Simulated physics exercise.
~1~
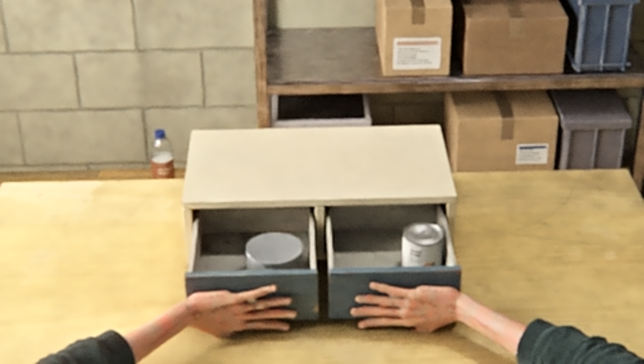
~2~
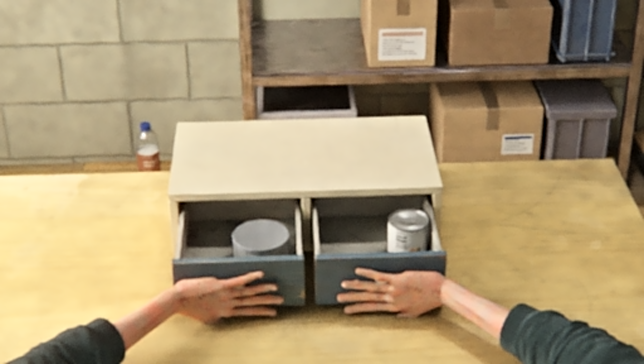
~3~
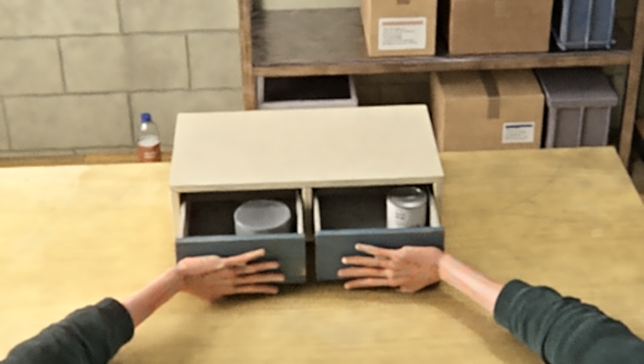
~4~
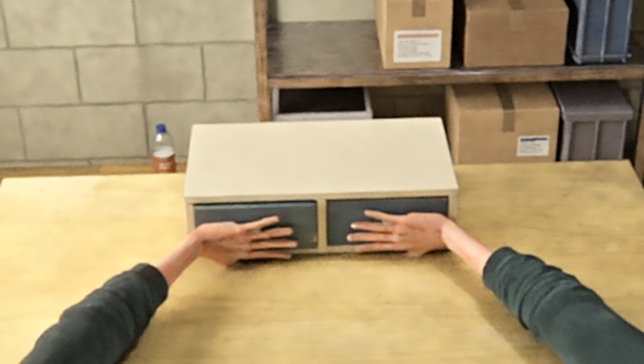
Two hands pushing a pair of blue-fronted drawers holding a grey tub and a white pot fully into a cream chest.
